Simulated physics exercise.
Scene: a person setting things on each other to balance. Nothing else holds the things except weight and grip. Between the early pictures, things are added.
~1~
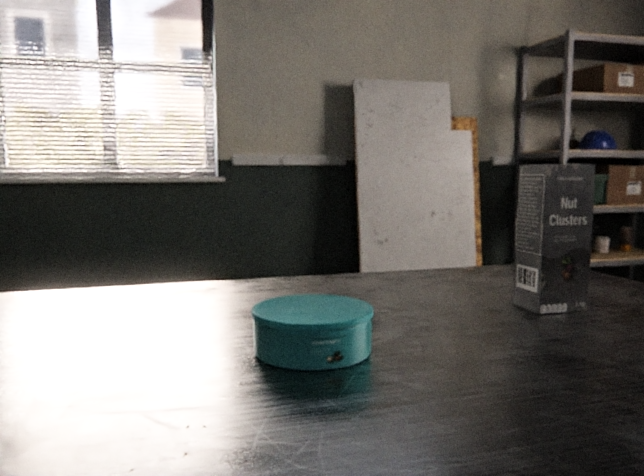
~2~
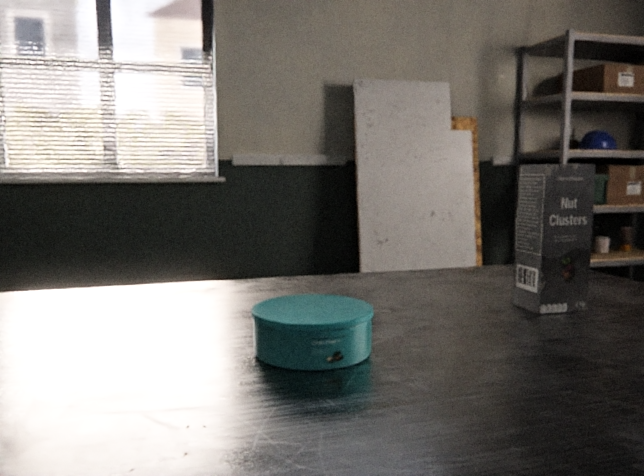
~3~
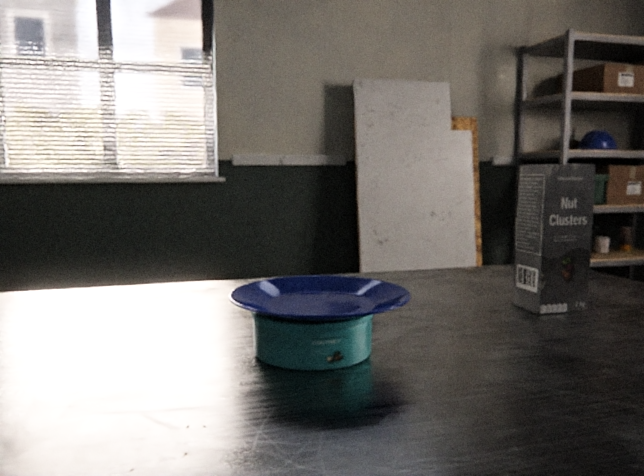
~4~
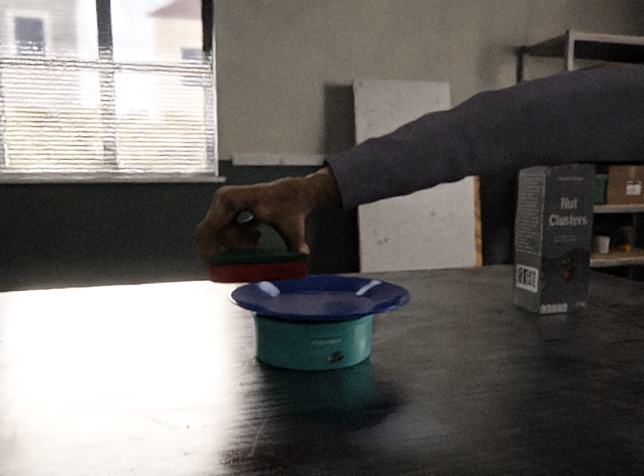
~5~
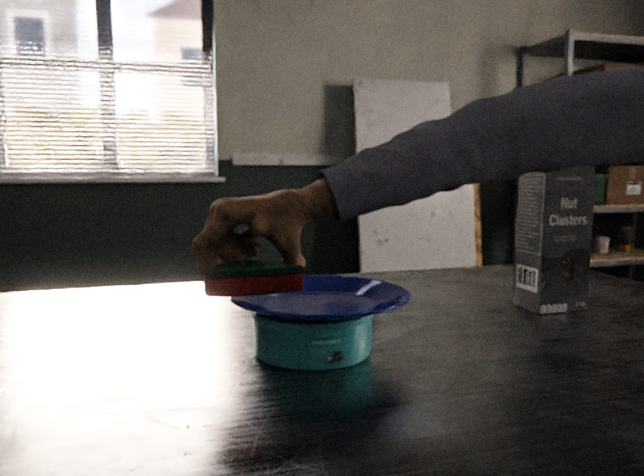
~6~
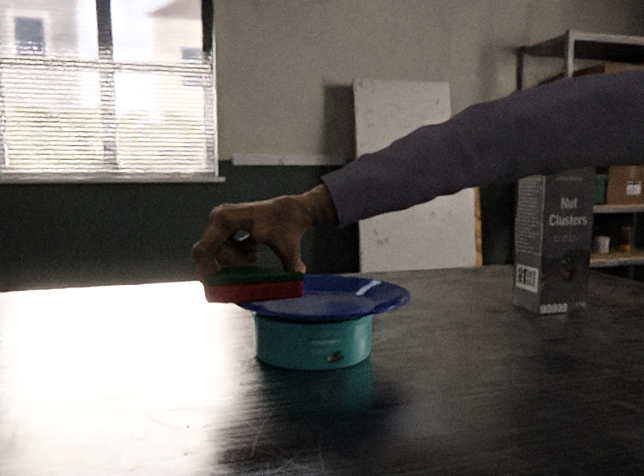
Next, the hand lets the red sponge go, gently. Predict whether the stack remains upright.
It stays upright.
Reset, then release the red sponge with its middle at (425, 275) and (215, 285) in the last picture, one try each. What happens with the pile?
Case A: It comes down; case B: It comes down.
Then, 0.30 s on from there, no change.
Then, 0.70 s on from there, red sponge resting near (252, 284).
In the end, all 4 unmoved. At the end, from the last picture's camera, red sponge near (252, 284). The pile stays up.
